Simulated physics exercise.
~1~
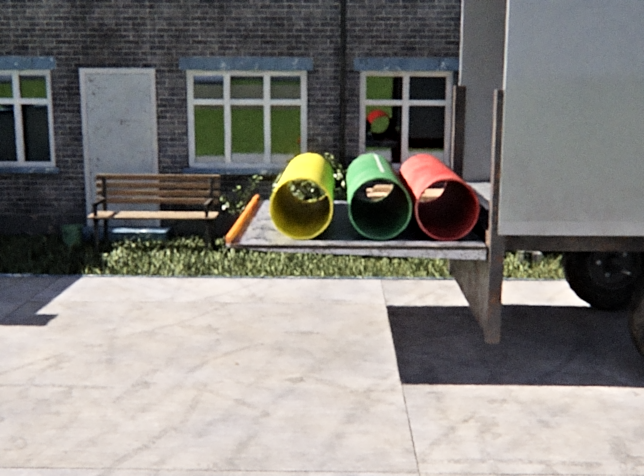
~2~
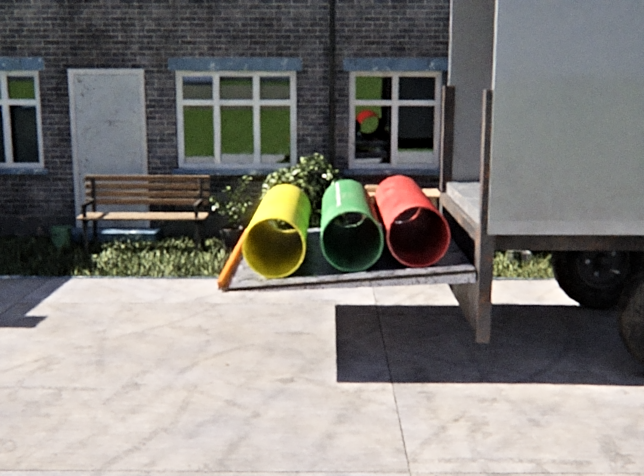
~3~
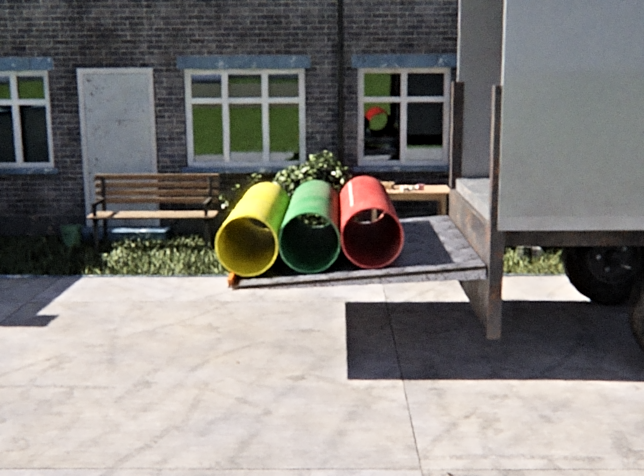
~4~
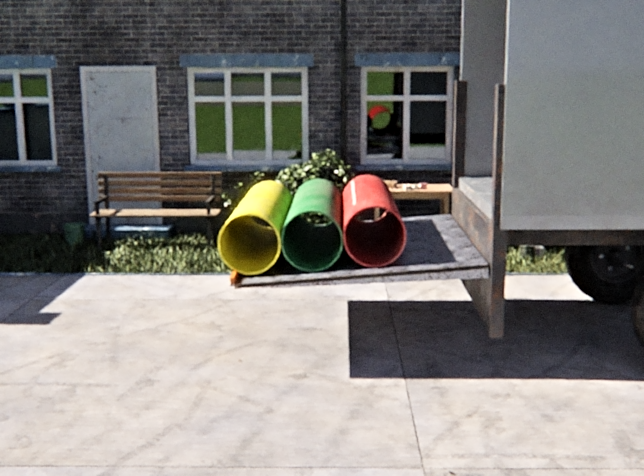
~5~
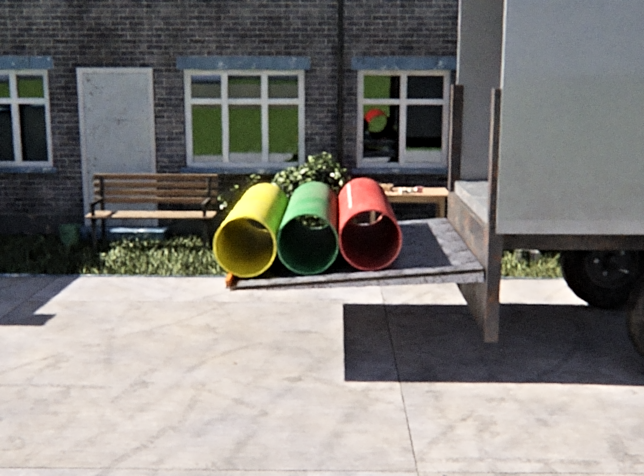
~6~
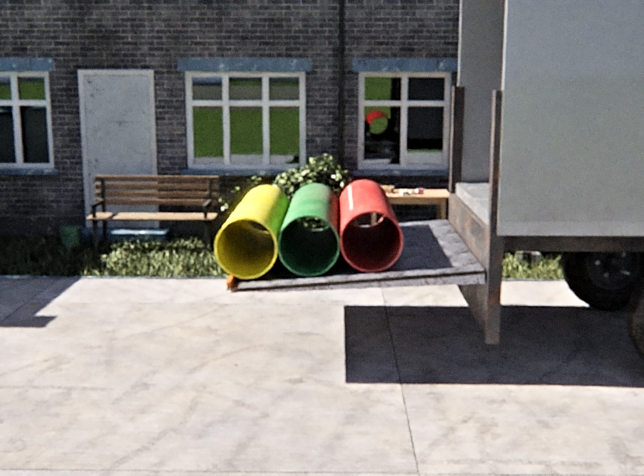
Three coloured pipes roll left as the platform tips down, then rest together on it.
